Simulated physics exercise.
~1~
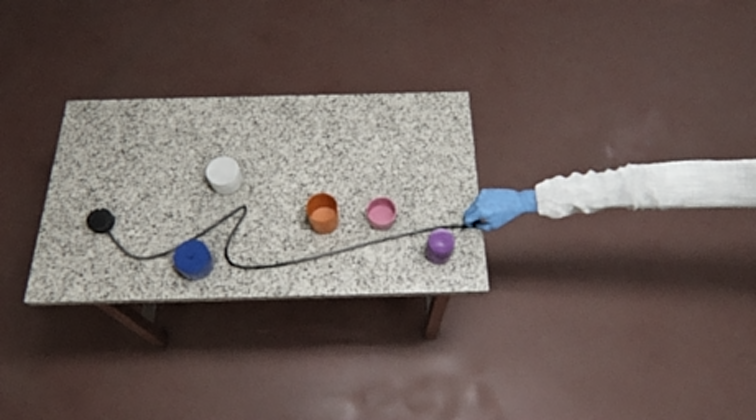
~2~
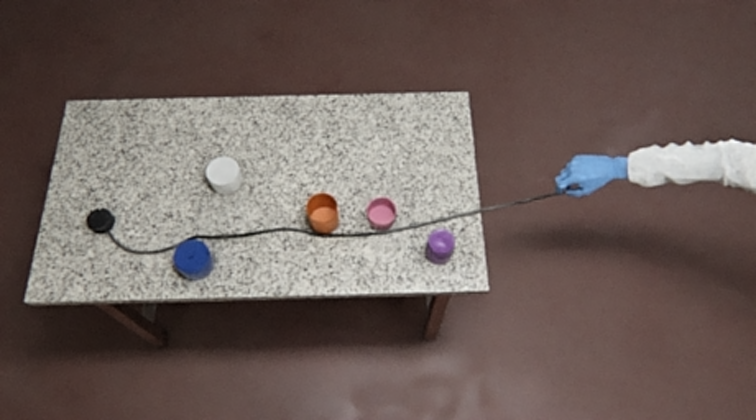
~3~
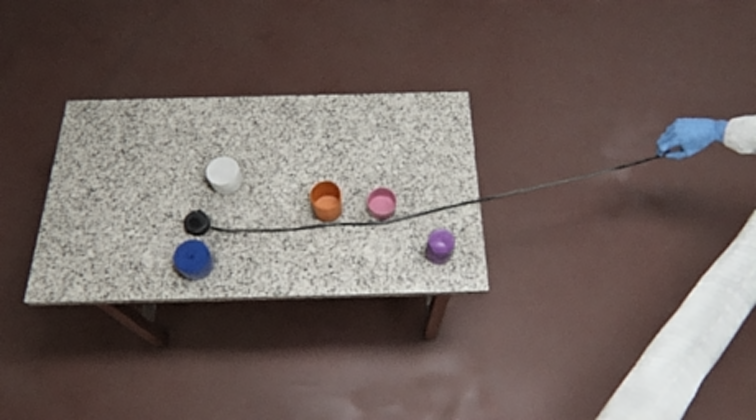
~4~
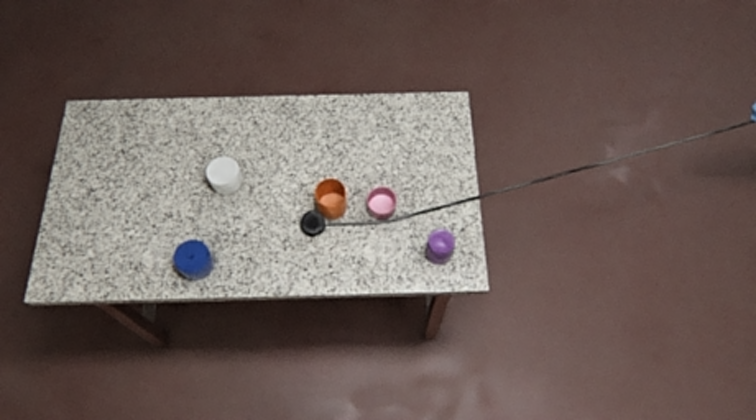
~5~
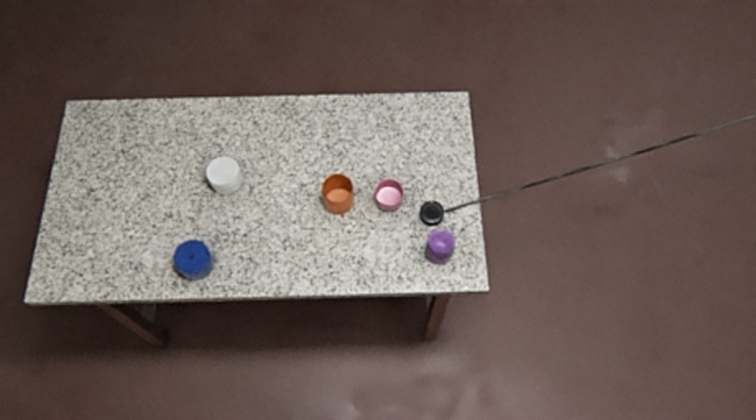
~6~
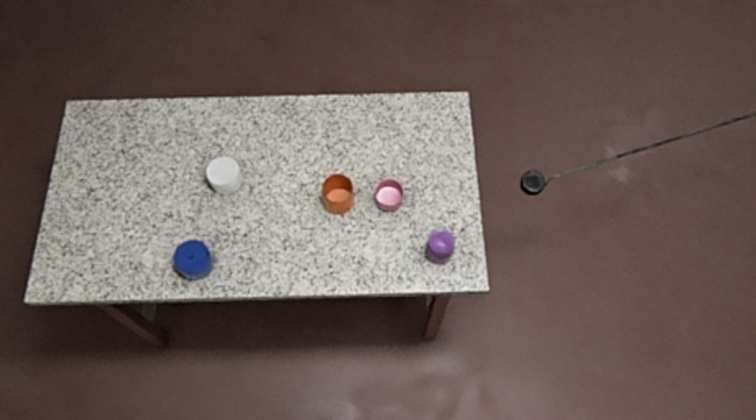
Black lamp base sliding right as a gloved hand pulls its lead, nudging orange cup and pink mug before leaving the table.
